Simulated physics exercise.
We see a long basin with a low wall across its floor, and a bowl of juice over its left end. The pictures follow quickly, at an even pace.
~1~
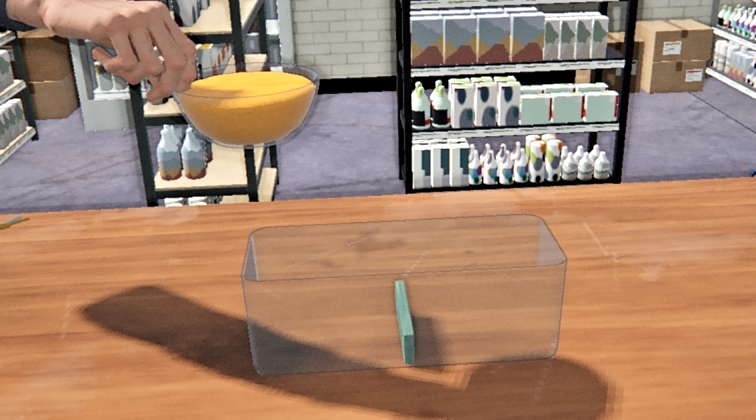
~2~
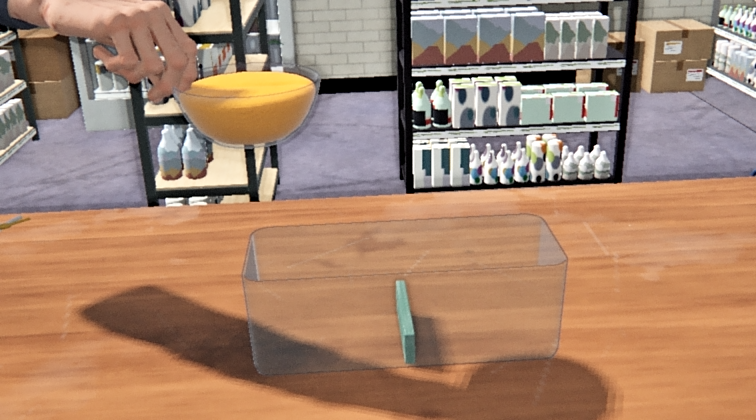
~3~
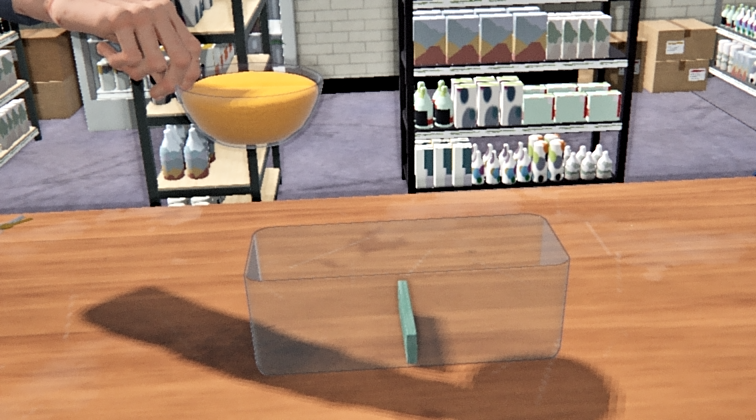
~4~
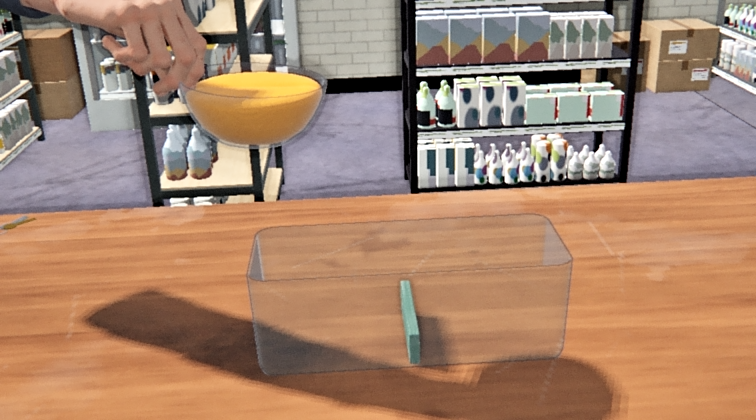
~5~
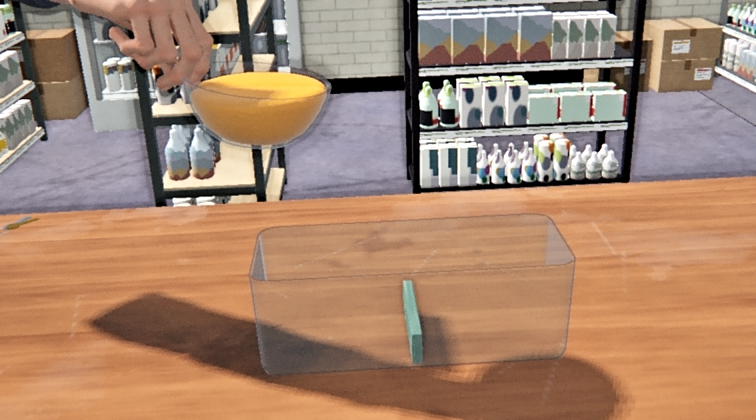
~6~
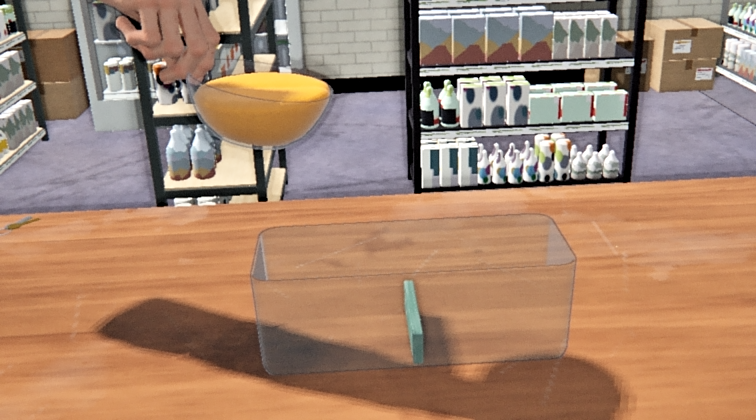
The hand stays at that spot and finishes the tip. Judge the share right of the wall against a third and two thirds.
The share right of the wall is from a third to two thirds.
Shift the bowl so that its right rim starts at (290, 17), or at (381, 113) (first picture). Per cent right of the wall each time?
About 25 and 85 per cent.
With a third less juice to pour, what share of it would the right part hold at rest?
Close to 10 per cent.
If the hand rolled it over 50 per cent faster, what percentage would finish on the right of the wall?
About 30 per cent.
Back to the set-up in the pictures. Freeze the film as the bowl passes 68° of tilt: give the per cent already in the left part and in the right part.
Left about 15, right about 15.
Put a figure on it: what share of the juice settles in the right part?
Some 45 per cent.
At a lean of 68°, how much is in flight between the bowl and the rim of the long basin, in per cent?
Close to 40 per cent.
A moment on, the bowl is tipped part way and 28 per cent is still to pour, 15 is left of the wall and 16 right of it.
Next, the bowl is tipped right over and 0 per cent is still to pour, 55 is left of the wall and 41 right of it.
Then the bowl is tipped right over and 0 per cent is still to pour, 57 is left of the wall and 43 right of it.
Later the bowl is tipped right over and 0 per cent is still to pour, 57 is left of the wall and 43 right of it.
Finally, 57 per cent lies left of the wall, 43 right of it and 1 outside.
